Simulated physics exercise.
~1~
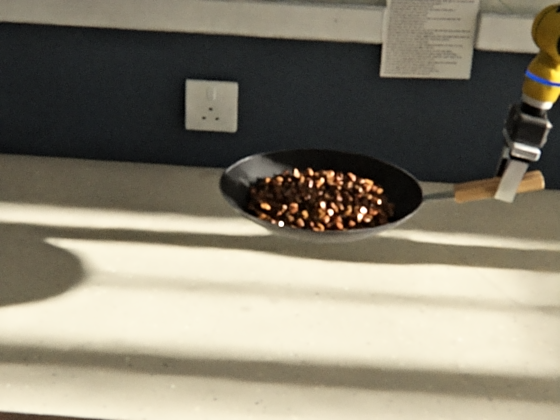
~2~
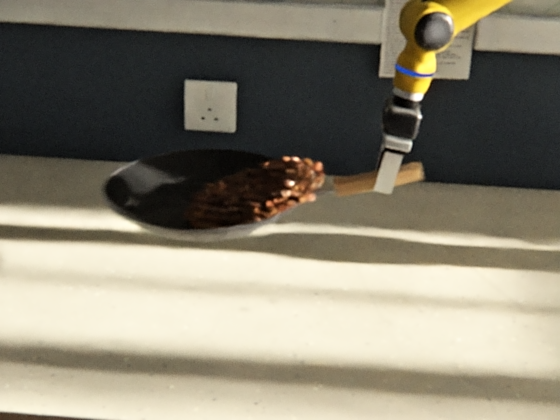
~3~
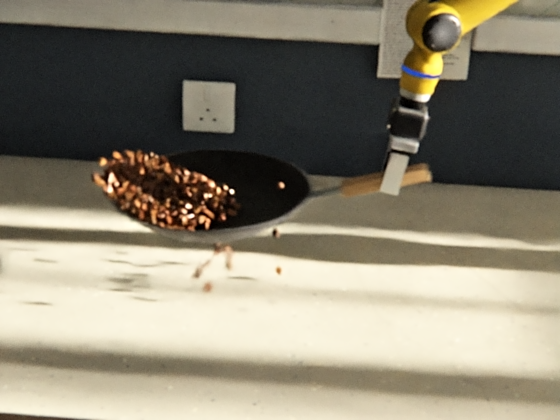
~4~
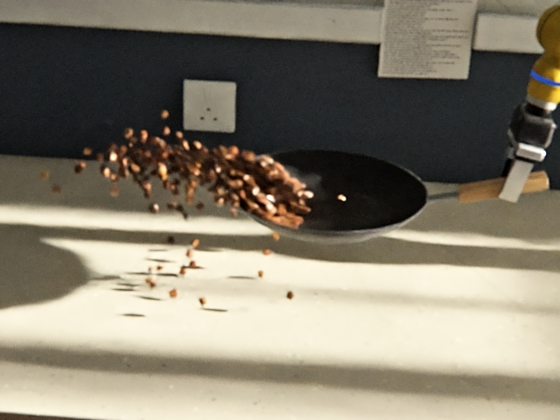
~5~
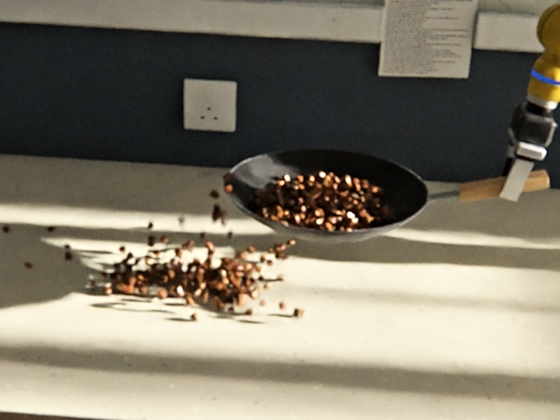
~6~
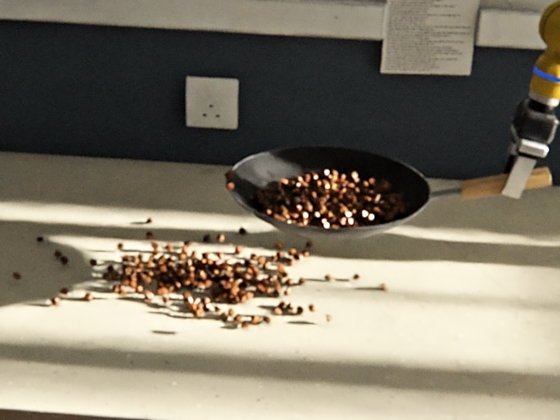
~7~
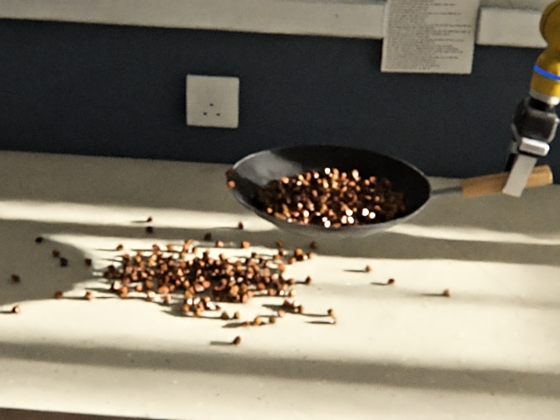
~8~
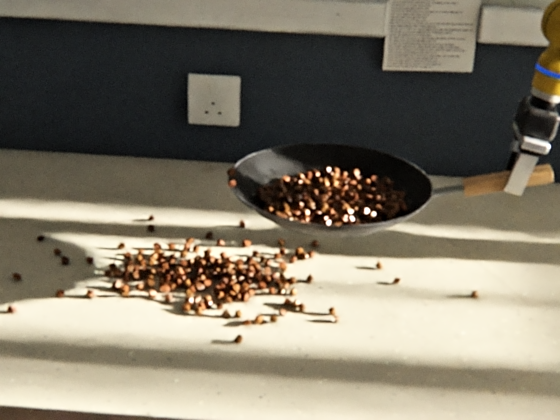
A yellow robot arm with a grey gripper holds a dark frying pan by its wooden handle above a pale, sunlit worktop, seen from slightly above and in front. Small brown pellets are heaped in the pan, with a dark blue wall and white socket behind. The arm sweeps the pan left, and the pellets bunch toward the handle, then surge to the far left side as a few drop. It pulls the pan back right, and a stream flies over the left rim. The pellets scatter across the worktop, a few rolling outward, while many remain in the still, level pan.
